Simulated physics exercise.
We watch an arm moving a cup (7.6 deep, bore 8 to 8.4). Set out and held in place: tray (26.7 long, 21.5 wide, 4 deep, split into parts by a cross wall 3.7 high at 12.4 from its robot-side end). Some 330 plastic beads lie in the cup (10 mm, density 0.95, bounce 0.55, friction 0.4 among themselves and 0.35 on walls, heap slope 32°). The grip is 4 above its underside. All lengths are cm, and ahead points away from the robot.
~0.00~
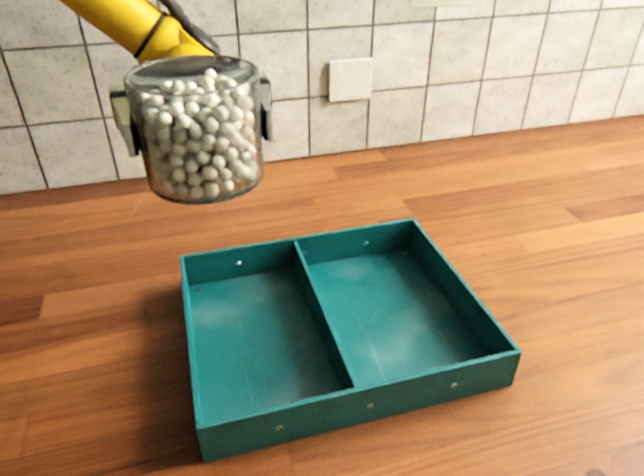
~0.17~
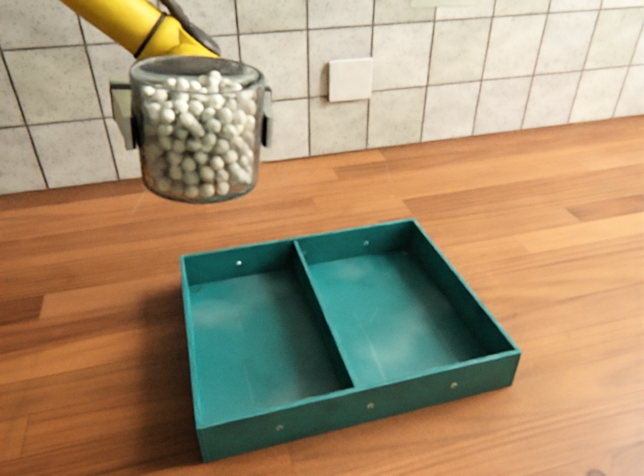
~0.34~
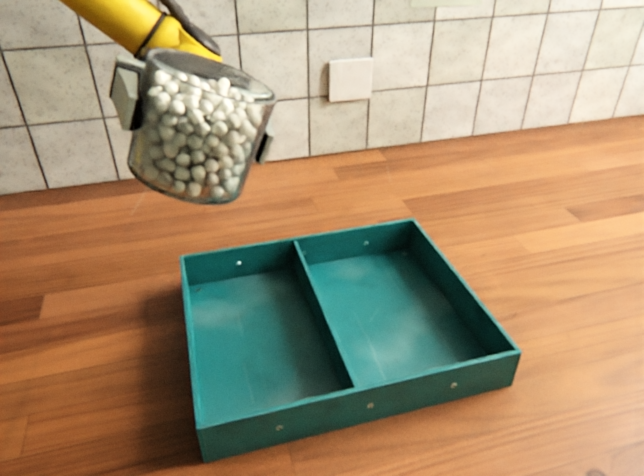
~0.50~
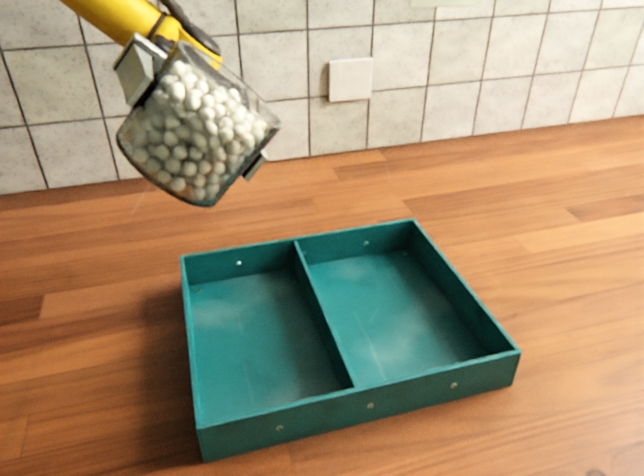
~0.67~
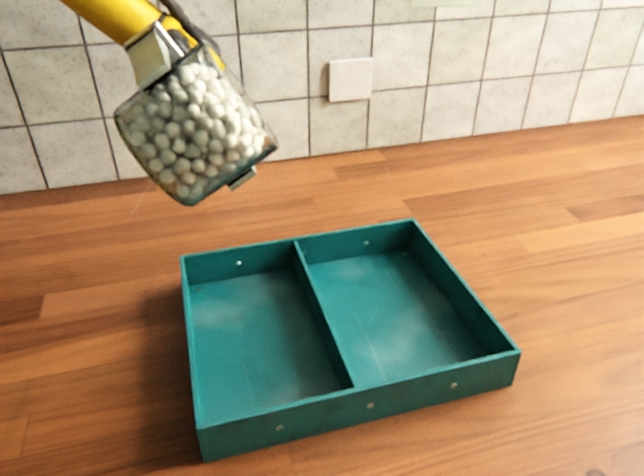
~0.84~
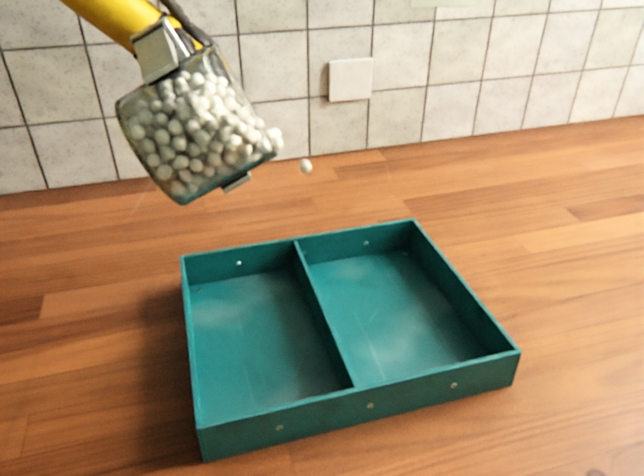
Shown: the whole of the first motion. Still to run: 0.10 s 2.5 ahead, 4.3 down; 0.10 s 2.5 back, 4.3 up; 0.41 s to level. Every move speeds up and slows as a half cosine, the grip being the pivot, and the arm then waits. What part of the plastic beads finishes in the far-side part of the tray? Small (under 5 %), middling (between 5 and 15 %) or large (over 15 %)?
Share in the far-side part of the tray: Middling (between 5 and 15 %).
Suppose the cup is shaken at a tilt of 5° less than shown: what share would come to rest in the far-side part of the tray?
It would be near 5 per cent.
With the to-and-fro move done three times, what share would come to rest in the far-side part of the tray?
In that case some 30 per cent.
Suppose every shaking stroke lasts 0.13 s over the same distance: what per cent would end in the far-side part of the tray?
In that case some 5 per cent.
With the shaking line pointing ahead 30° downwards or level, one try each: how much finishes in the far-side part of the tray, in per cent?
About 20 and 40 per cent.
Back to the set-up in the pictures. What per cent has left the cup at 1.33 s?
About 15 per cent by then.
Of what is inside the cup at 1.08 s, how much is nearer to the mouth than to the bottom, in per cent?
Roughly 40 per cent.
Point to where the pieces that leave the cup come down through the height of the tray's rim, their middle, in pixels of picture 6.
Near (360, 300).
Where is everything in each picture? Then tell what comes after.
The cup middle at (201, 130), level; upper third of the load around (198, 108), from x 140 to 250, top at y 75; 334 in the cup, in the first frame.
The cup middle at (200, 130), tilted 6° forward; upper third of the load around (197, 108), from x 145 to 250, top at y 75, in the second frame.
The cup middle at (199, 130), tilted 22° forward; upper third of the load around (191, 108), from x 140 to 255, top at y 80, in the third frame.
The cup middle at (199, 129), tilted 43° forward; upper third of the load around (188, 105), from x 130 to 260, top at y 70, in the fourth frame.
The cup middle at (198, 129), tilted 59° forward; upper third of the load around (187, 106), from x 130 to 255, top at y 70, in the fifth frame.
The cup middle at (198, 128), tilted 65° forward; upper third of the load around (183, 107), from x 130 to 305, top at y 80; 333 in the cup, 1 in flight or on a rim, in the sixth frame.
After 1.08 s, tilted 63° forward, highest piece 26 above the table; 298 in the cup, 4 in the far-side part, 32 in flight or on a rim.
After 1.33 s, tilted 13° forward, highest piece 26 above the table; 287 in the cup, 35 in the far-side part, 9 in the robot-side part, 3 in flight or on a rim.
After 1.65 s, level, highest piece 27 above the table; 287 in the cup, 34 in the far-side part, 11 in the robot-side part, 2 on the table or floor.
After 2.70 s, level, highest piece 27 above the table; 287 in the cup, 34 in the far-side part, 11 in the robot-side part, 2 on the table or floor.
In the end, 287 in the cup, 34 in the far-side part, 11 in the robot-side part, 2 on the table or floor. That is 10 % in the far-side part of the tray.
